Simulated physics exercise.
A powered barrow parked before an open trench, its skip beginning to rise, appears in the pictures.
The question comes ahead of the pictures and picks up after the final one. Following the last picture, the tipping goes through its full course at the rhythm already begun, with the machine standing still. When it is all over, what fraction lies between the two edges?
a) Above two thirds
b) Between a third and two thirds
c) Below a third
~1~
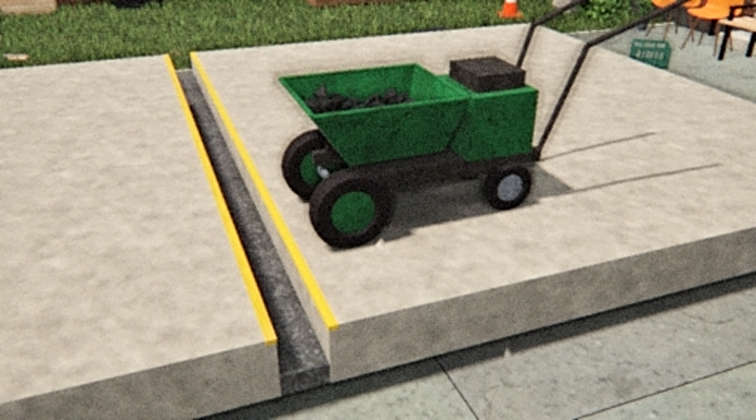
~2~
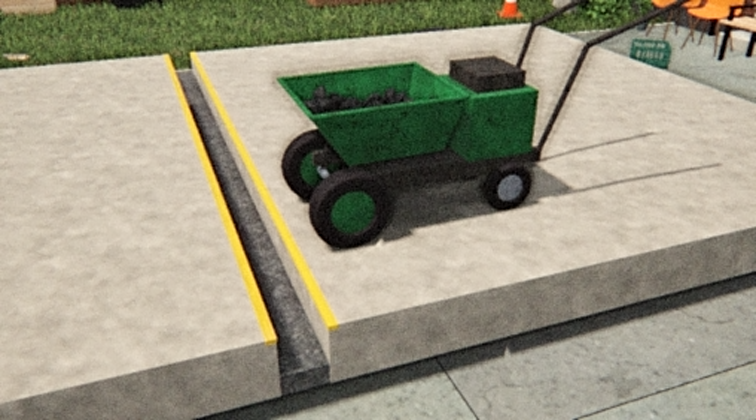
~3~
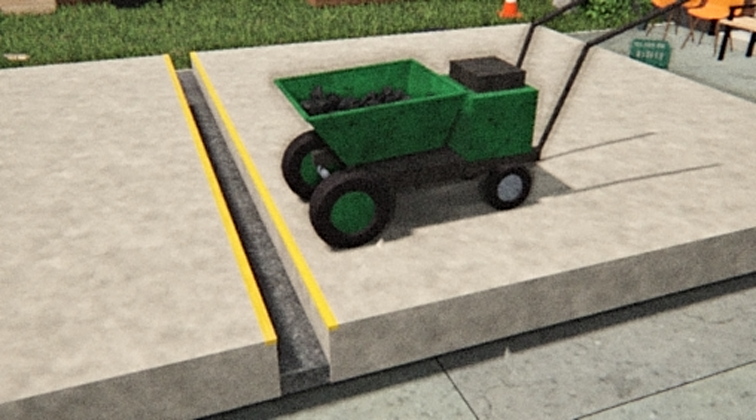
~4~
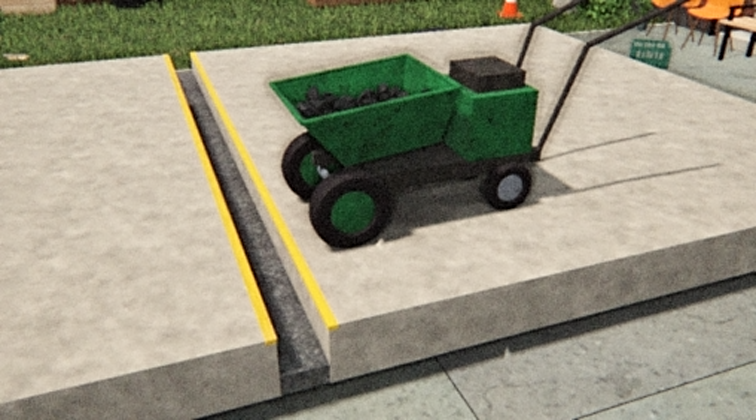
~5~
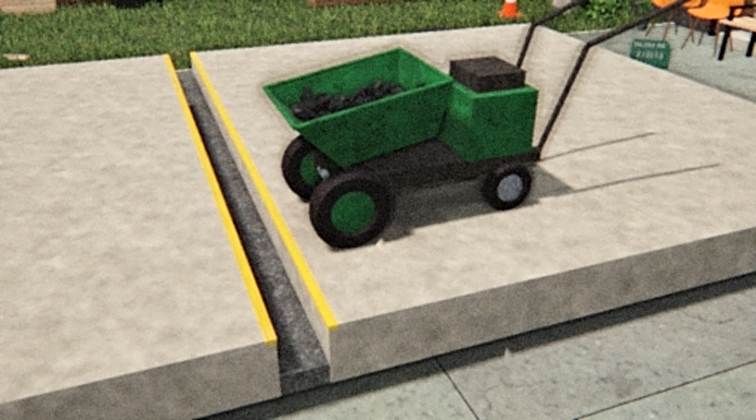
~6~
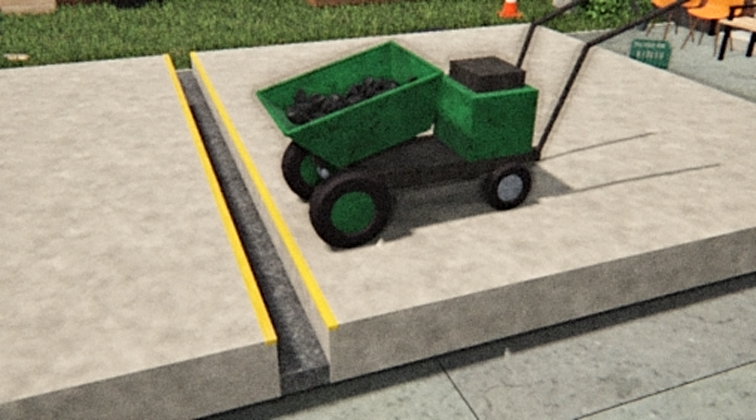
Answer: C.
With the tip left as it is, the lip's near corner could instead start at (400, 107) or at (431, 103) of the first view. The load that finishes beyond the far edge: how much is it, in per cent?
0 % then 0 %.
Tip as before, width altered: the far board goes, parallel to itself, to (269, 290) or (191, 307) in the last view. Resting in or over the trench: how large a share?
Roughly 0 % first, 90 % second.
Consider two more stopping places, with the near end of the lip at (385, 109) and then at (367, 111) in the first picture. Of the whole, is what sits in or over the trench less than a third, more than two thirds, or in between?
Spot 1: More than two thirds. Spot 2: Above two thirds.
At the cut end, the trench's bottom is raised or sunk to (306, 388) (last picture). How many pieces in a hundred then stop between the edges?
I'd put it at about 0 in a hundred.
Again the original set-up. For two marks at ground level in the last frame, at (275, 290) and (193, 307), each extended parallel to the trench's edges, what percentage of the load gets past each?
Around 80 per cent for the first, around 20 per cent for the second.
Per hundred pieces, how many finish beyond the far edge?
About 75 %.
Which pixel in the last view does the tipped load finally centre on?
About (202, 238).
Just after the last frame, skip tipped steeply; every one in the skip.
A moment on, skip tipped steeply; almost all in the skip; about a tenth beyond it.
Further on, skip tipped right over; roughly a third in the skip; roughly two thirds beyond it.
When it is over, skip tipped right over; roughly a quarter in the skip; about a tenth in or heaped over the trench; the larger part beyond it.
